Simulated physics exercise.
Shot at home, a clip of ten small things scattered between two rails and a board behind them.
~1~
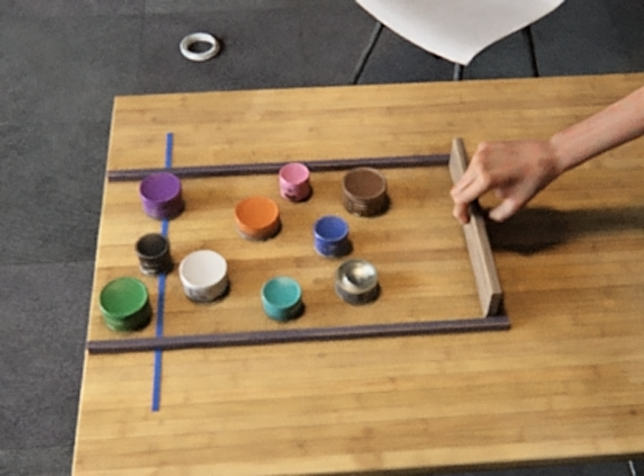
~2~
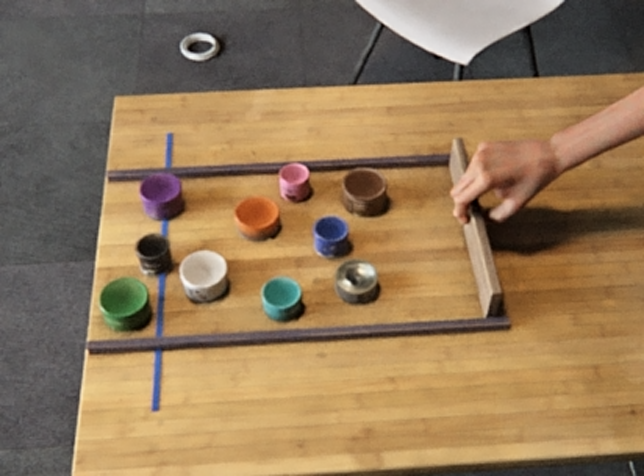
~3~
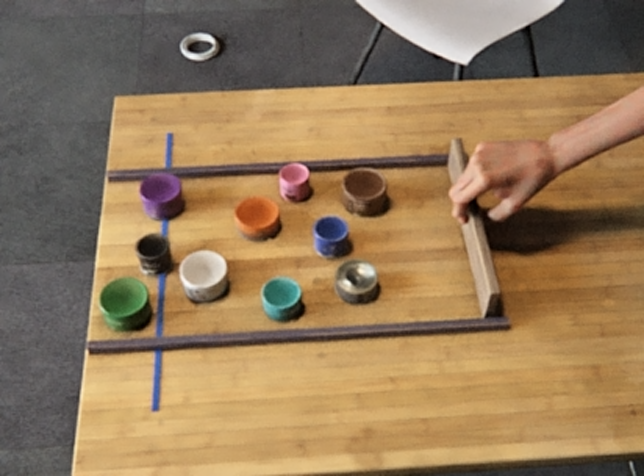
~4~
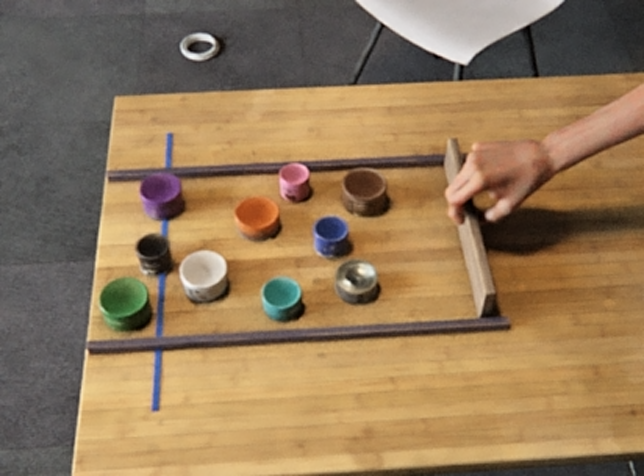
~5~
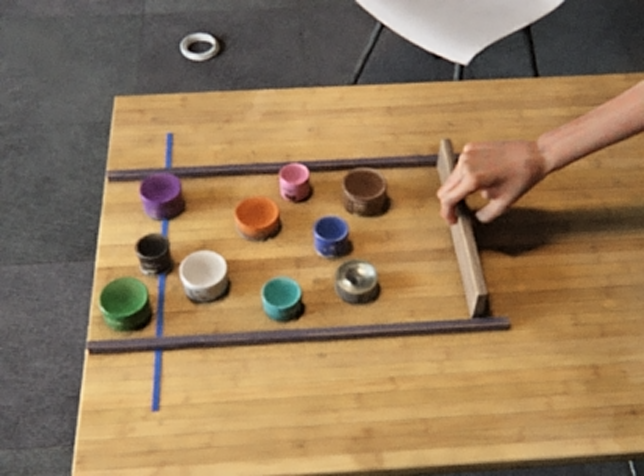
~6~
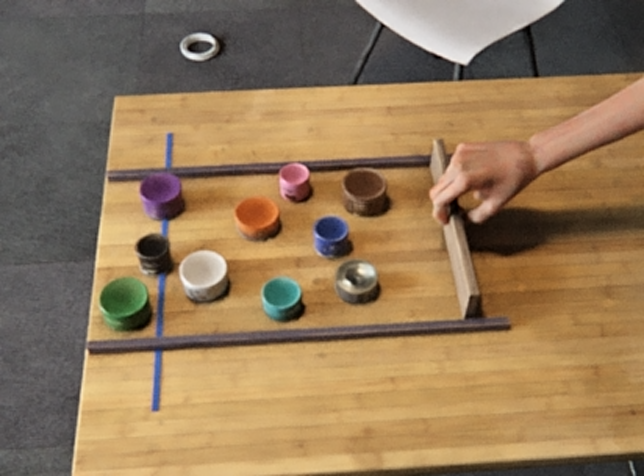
On a wooden table above a dark floor, small colourful round containers sit scattered and still between two dark rails near a strip of blue tape, while a hand grips an upright board and slides it slightly left toward them.
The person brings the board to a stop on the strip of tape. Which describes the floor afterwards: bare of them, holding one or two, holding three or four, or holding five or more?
The floor is holding one or two.
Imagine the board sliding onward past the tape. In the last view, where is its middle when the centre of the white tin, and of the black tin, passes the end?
Roughly (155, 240); for the second one, roughly (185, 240).
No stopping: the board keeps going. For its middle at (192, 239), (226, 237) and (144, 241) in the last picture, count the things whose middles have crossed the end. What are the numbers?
0; 0; 5.
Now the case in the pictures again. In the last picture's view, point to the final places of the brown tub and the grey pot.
Taking them in turn, first comes (142, 209), then (140, 288).
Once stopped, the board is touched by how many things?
Count: 5.
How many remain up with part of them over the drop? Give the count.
4 is the number.
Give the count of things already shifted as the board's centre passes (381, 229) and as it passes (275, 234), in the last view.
So 1, and at the other place 6.
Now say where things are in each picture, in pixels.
The first picture shows green tub (125, 304); black tin (154, 255); purple pot (162, 197); board (473, 224); tape (163, 254).
The second picture shows black tin (154, 255); grey pot (356, 282).
The third picture shows purple pot (162, 197); orange tin (257, 218).
The fourth picture shows green tub (126, 305); brown tub (364, 192).
The fifth picture shows black tin (154, 255); board (460, 224).
The sixth picture shows green tub (126, 305); black tin (154, 255); purple pot (162, 197); board (453, 225); tape (163, 254).
A little later, none off yet; green tub at rest near (126, 305); black tin at rest near (154, 255); purple pot at rest near (162, 197).
When it is over, the number that fall off is one or two; down, black tin.
